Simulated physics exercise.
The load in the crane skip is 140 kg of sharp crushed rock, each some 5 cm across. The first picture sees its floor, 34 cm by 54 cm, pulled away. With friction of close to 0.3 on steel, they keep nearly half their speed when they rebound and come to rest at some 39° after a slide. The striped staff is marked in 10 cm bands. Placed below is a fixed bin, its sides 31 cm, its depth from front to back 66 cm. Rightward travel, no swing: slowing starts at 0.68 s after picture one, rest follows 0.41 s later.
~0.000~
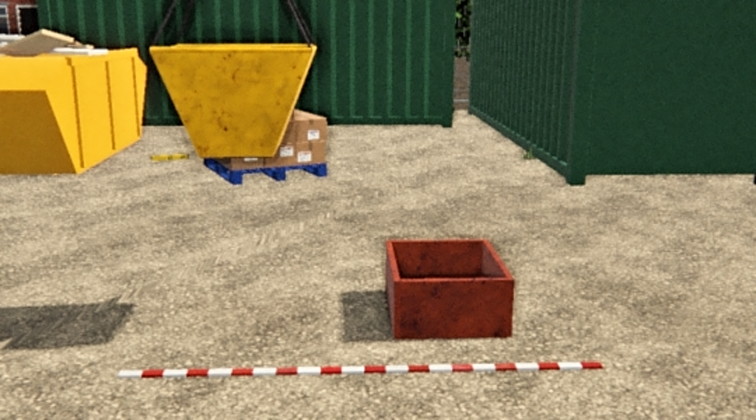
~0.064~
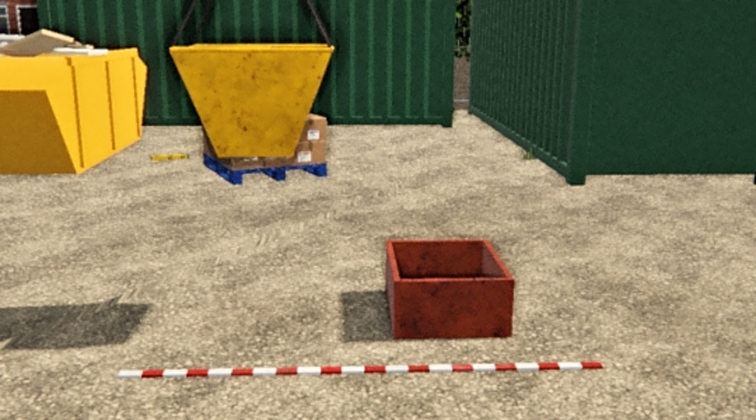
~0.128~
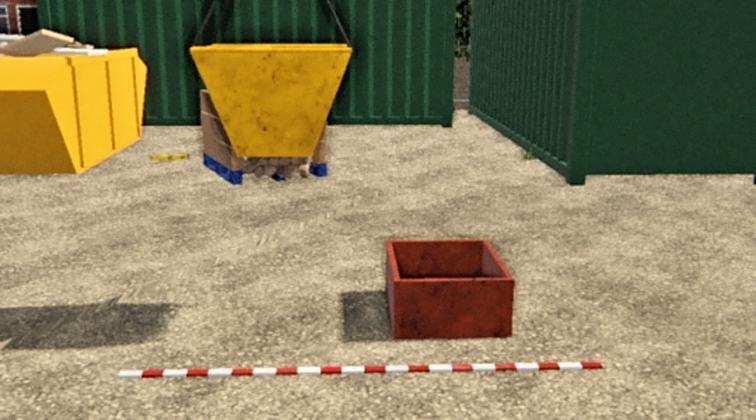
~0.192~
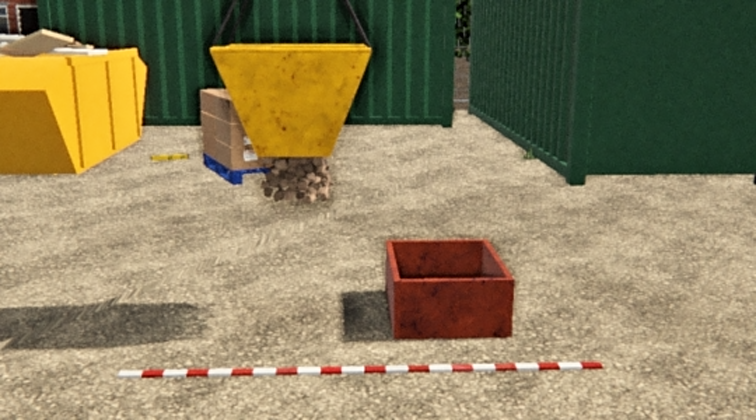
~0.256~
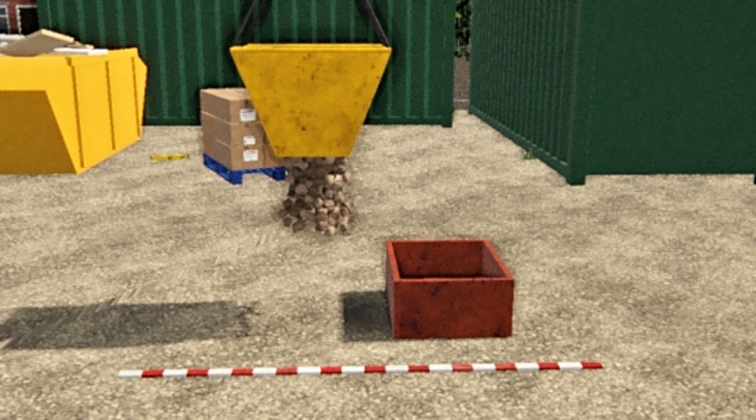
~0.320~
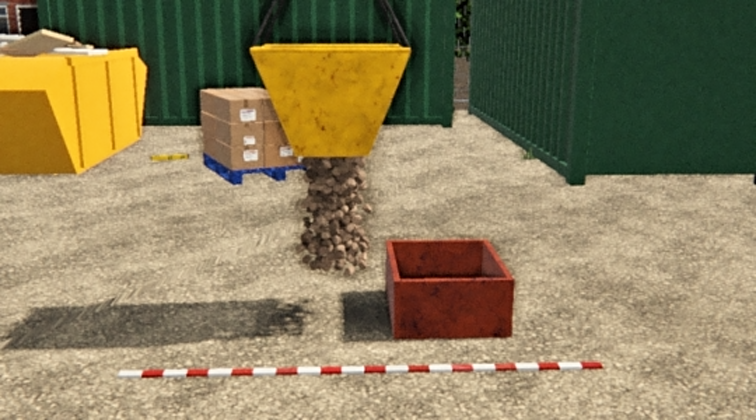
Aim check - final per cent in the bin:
51 percent.
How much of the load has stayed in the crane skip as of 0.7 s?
Roughly 0 percent, give or take.
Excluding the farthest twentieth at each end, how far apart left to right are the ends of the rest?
Around 100 centimetres.
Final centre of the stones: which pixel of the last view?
Around (403, 301).
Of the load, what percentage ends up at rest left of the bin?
About 45 percent.
After 0.7 s, 0 % in the crane skip, 48 % falling or lying left of the bin, 51 % falling or lying in the bin, 1 % falling or lying beside or right of the bin; the stones farthest right are at (482, 287).
After 1.1 s, 0 % in the crane skip, 47 % falling or lying left of the bin, 51 % falling or lying in the bin, 2 % falling or lying beside or right of the bin; the stones farthest right are at (488, 288).
After 1.7 s, 0 % in the crane skip, 47 % falling or lying left of the bin, 51 % falling or lying in the bin, 2 % falling or lying beside or right of the bin; the stones farthest right are at (490, 289).
After 2.6 s, 0 % in the crane skip, 47 % falling or lying left of the bin, 51 % falling or lying in the bin, 2 % falling or lying beside or right of the bin; the stones farthest right are at (490, 289).
After 4.5 s, 0 % in the crane skip, 47 % left of the bin, 51 % in the bin, 2 % beside or right of the bin; the stones farthest right are at (490, 289).
